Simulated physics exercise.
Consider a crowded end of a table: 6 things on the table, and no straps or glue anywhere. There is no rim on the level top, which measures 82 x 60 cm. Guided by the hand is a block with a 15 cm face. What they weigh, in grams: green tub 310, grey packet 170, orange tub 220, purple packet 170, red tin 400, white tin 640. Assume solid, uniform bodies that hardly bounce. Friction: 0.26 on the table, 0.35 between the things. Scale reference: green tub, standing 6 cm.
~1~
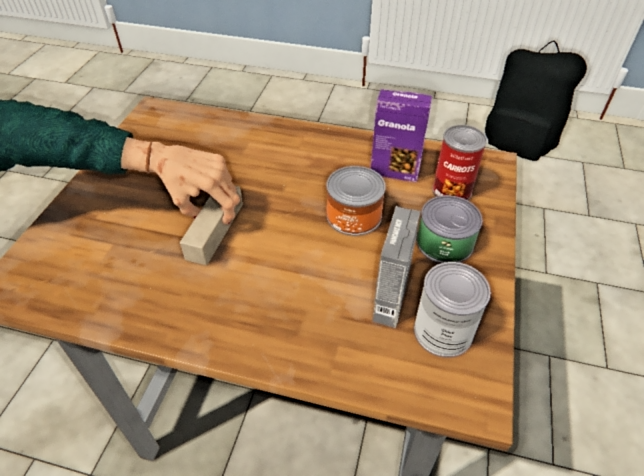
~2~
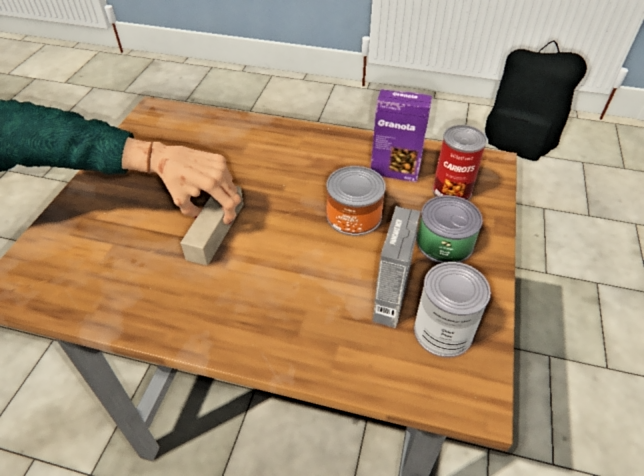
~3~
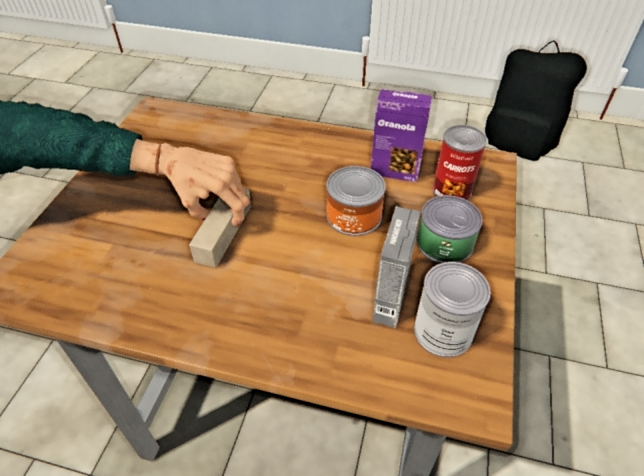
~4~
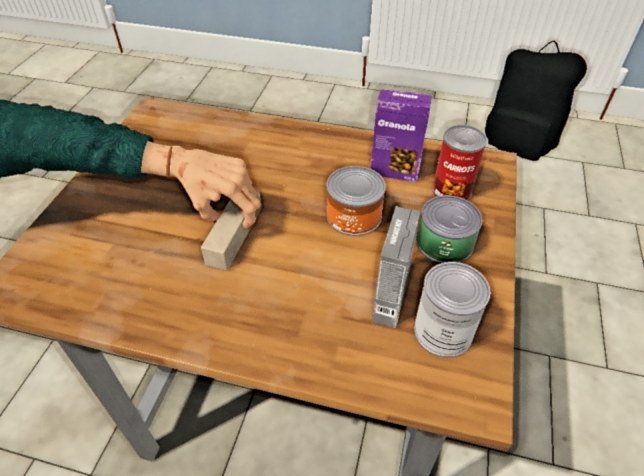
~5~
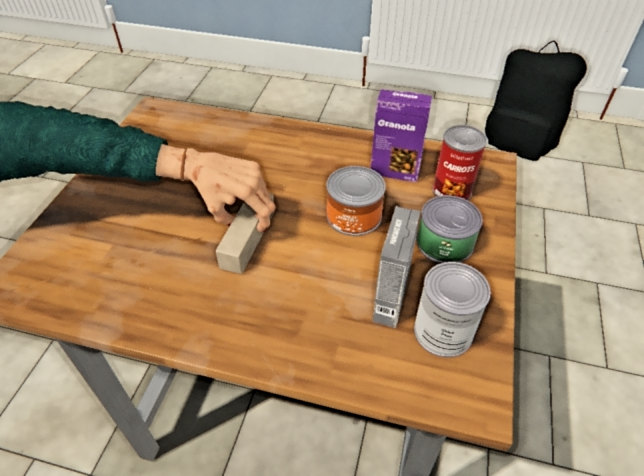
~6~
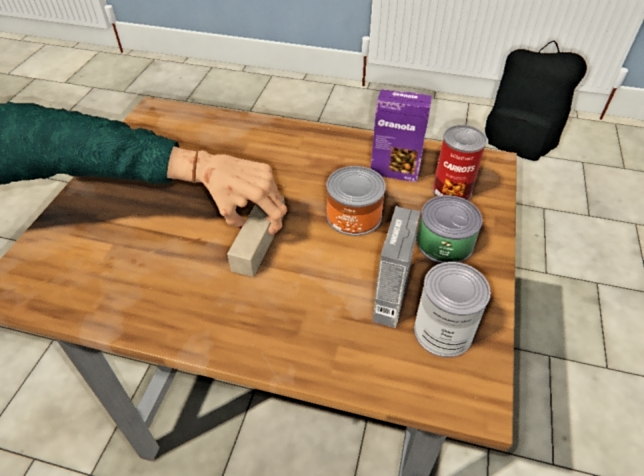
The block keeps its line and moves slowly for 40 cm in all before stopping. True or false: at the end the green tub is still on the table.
True.
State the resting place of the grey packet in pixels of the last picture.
Look near (485, 292) and you'll find it.
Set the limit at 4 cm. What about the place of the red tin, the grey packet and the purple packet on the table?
The red tin holds its spot; the grey packet gets shifted; the purple packet keeps its place.
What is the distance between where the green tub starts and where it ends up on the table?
7 cm.
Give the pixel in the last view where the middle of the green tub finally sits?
At pixel (492, 229) or so, give or take.
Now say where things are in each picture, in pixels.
In the first frame, block slid 0 cm; green tub (448, 230); grey packet (396, 269).
In the second frame, block slid 0 cm; purple packet (399, 138); red tin (458, 166).
In the third frame, block slid 2 cm; white tin (450, 311); grey packet (396, 269).
In the fourth frame, block slid 4 cm; orange tub (355, 201); purple packet (399, 138).
In the fifth frame, block slid 6 cm; red tin (458, 166); white tin (450, 311).
In the sixth frame, block slid 8 cm; green tub (448, 230); grey packet (396, 269).
Then, 0.70 s on from there, block slid 26 cm; orange tub moved 3 cm.
Then, 1.00 s on from there, block slid 33 cm; green tub moved 2 cm near (458, 230); grey packet moved 6 cm; orange tub moved 3 cm.
Then, 1.20 s on from there, block slid 38 cm; green tub moved 6 cm near (484, 230); grey packet moved 11 cm; white tin moved 8 cm.
In the end, not toppled but over 4 cm from the start, green tub, grey packet and white tin; the other 3 under 4 cm from the start. At the end, from the last picture's camera, green tub near (492, 229).
